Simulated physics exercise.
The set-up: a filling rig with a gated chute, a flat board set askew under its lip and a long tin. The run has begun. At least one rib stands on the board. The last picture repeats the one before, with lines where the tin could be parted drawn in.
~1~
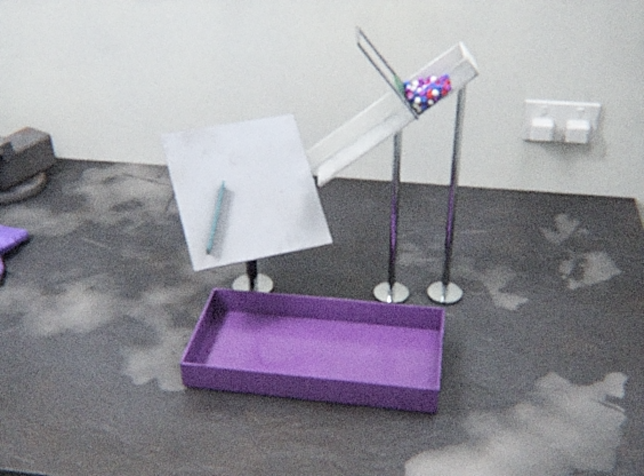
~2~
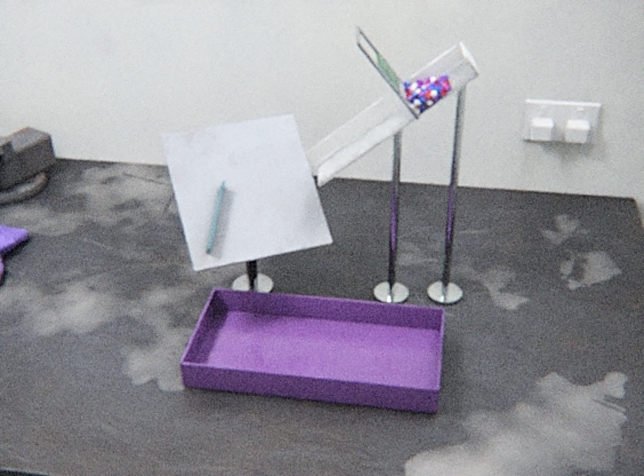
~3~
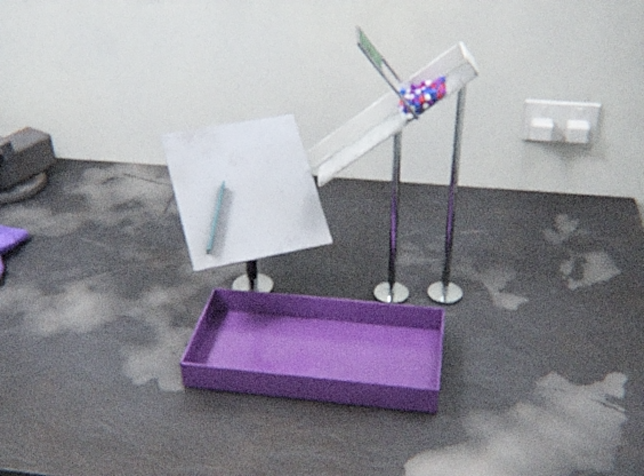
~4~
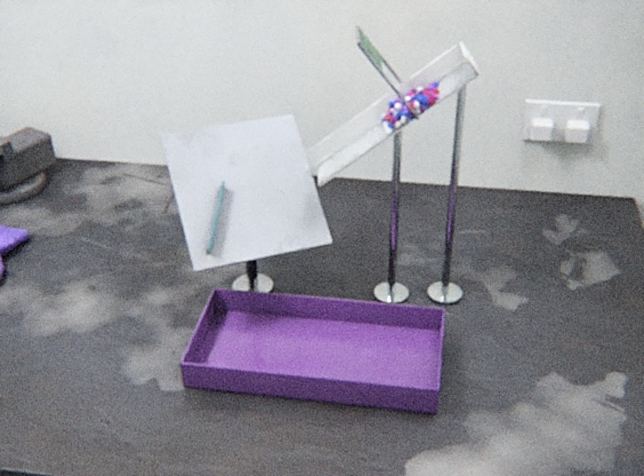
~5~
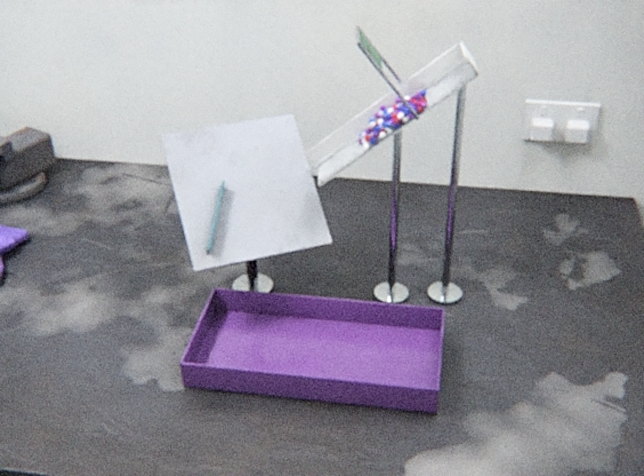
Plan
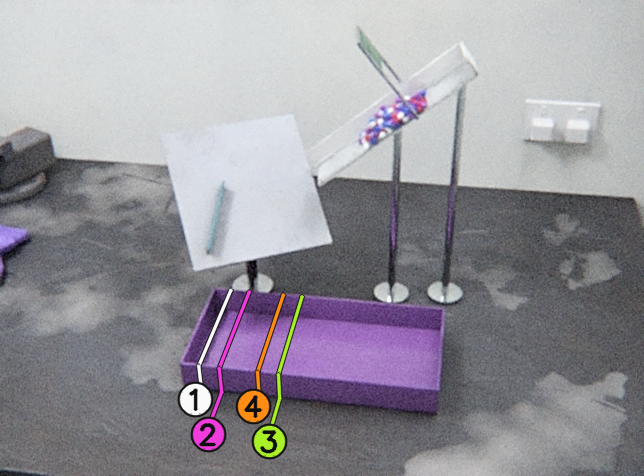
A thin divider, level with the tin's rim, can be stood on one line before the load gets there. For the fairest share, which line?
Best: 2.
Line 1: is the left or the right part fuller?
More lands on the right.
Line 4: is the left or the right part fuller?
More lands on the left.
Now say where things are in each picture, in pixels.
Load behind the gate (424, 91), round plastic beads; lip of the chute (319, 176), sloping fairly steeply, in the first picture.
Middle of the board (246, 188), tilted fairly steeply; middle of its low edge (265, 257); of its high edge (228, 124), in the second picture.
Front corners of the tin (181, 363) and (438, 389), empty; front of the load (401, 106), in the third picture.
Middle of the load (412, 108); its front (384, 119), roughly a quarter of the way to the lip; rib from (224, 181) to (209, 250), in the fourth picture.
Middle of the load (397, 118); its front (361, 141), roughly half of the way to the lip, in the fifth picture.
On the marked copy, line 1 crosses the front rim at (199, 365); line 2 crosses the front rim at (219, 367); line 3 crosses the front rim at (278, 373); line 4 crosses the front rim at (257, 371).
If 1 is chosen, of what is caught, roughly a quarter on the left of the divider, the larger part on the right.
If 2 is chosen, of what is caught, roughly half on the left of the divider, roughly half on the right.
If 3 is chosen, of what is caught, the larger part on the left of the divider, roughly a quarter on the right.
If 4 is chosen, of what is caught, the larger part on the left of the divider, roughly a quarter on the right.
